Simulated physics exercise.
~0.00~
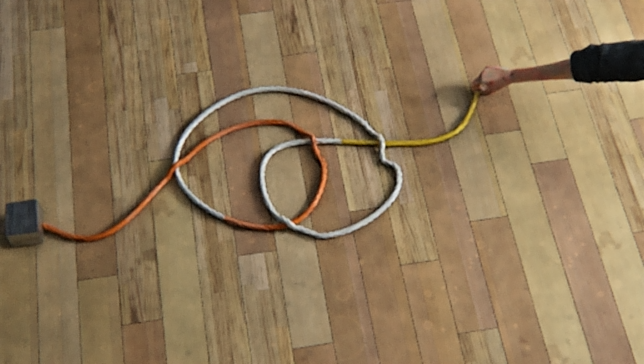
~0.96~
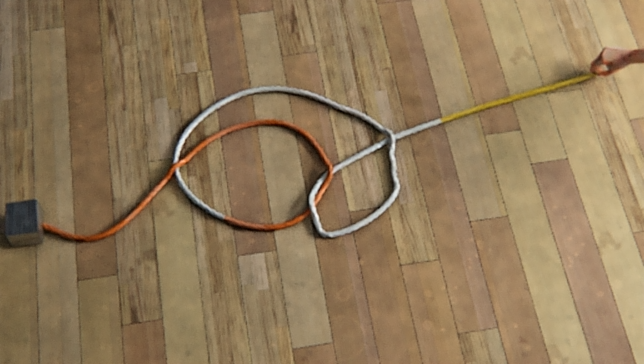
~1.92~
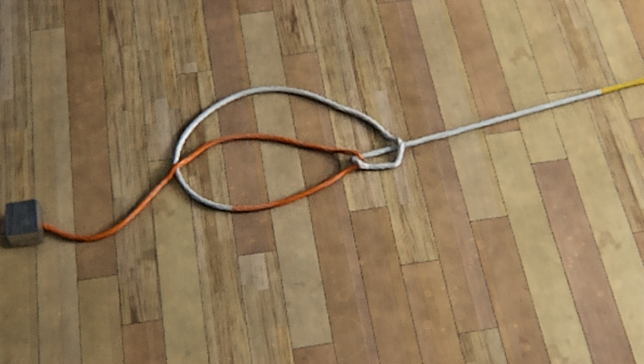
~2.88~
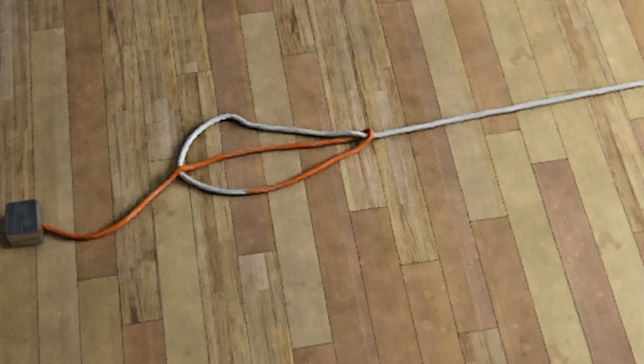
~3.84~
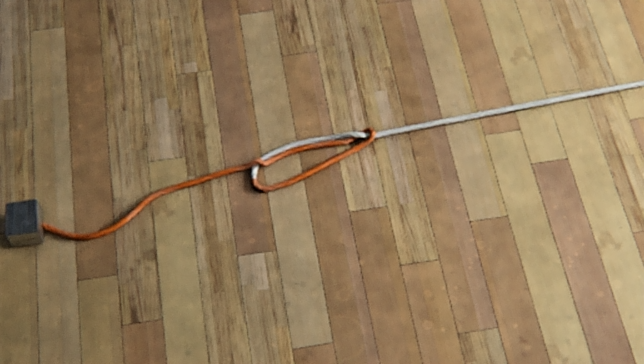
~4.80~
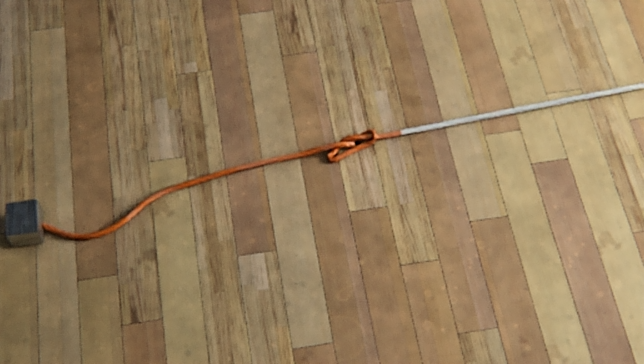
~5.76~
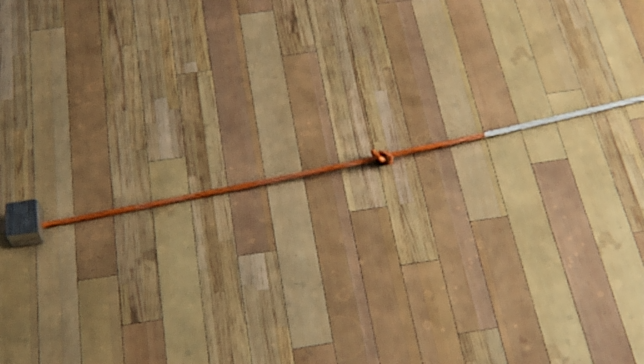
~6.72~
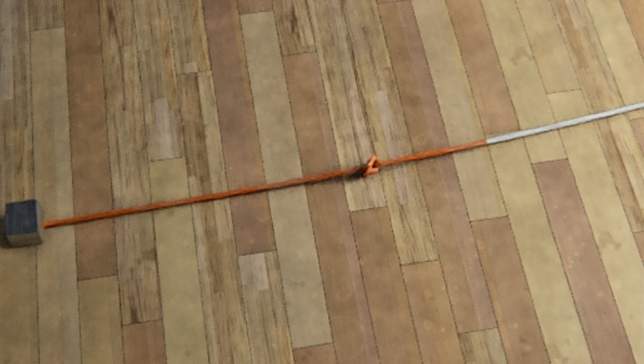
On a wooden floor, a hand pulls a looped orange, white and yellow rope right until it tightens into a small knot.
